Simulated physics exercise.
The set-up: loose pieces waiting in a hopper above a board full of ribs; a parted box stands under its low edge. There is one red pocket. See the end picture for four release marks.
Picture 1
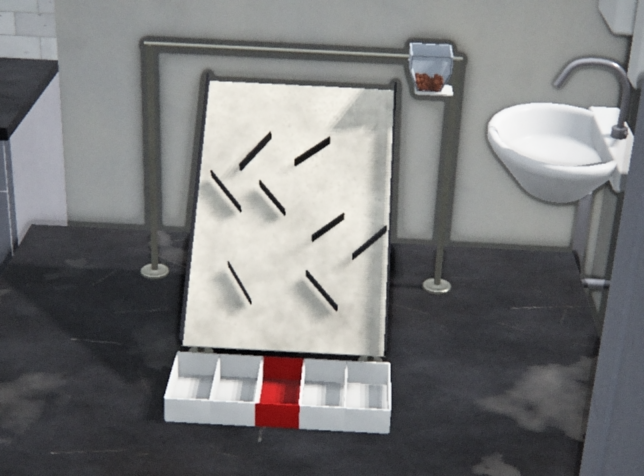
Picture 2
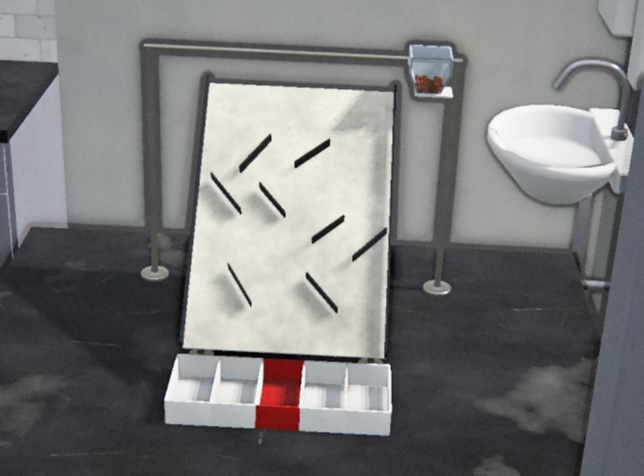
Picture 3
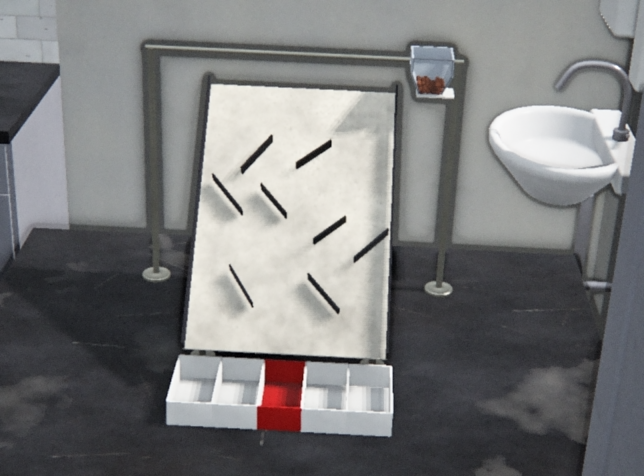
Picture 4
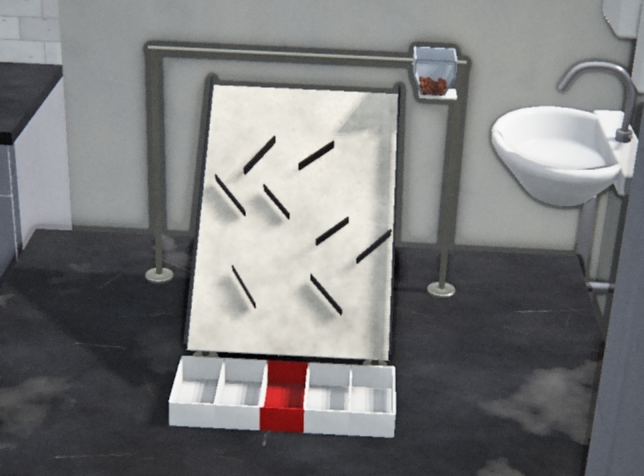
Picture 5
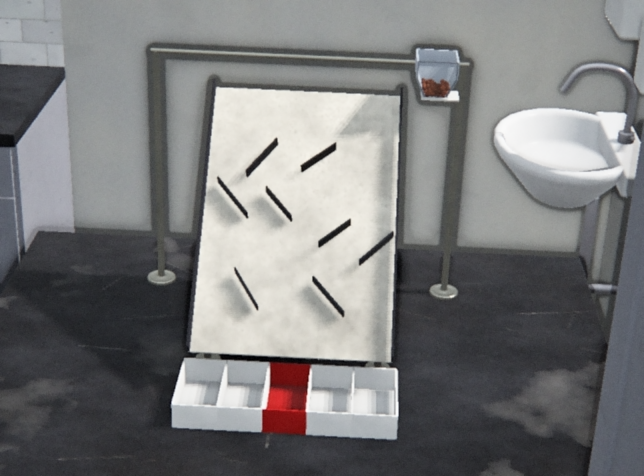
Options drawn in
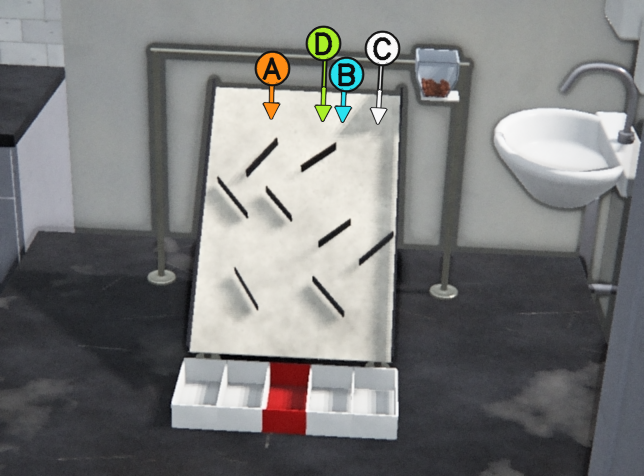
The clip shows reddish-brown pieces sitting in a small hopper above a tilted board with dark ribs and a white divided box with one red pocket, beside a sink; nothing moves except a slight shift of the view.
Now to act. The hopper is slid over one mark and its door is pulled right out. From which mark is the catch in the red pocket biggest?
A beats the others.
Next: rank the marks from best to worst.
A, D, B, C.
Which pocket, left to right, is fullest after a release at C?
It is the fifth one.
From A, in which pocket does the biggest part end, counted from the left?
It is the third one.
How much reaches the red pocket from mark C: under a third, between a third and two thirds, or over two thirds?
Under a third.
On the marked copy, mark A meets the board at (271, 113); mark B meets the board at (342, 116); mark C meets the board at (378, 118); mark D meets the board at (322, 115).
Choosing A, the larger part in the red pocket, about a tenth in other pockets, about a tenth outside the box.
Choosing B, roughly a quarter in the red pocket, roughly two thirds in other pockets, just a few outside the box.
Choosing C, about a tenth in the red pocket, almost all in other pockets.
Choosing D, roughly a third in the red pocket, roughly half in other pockets, about a tenth outside the box.
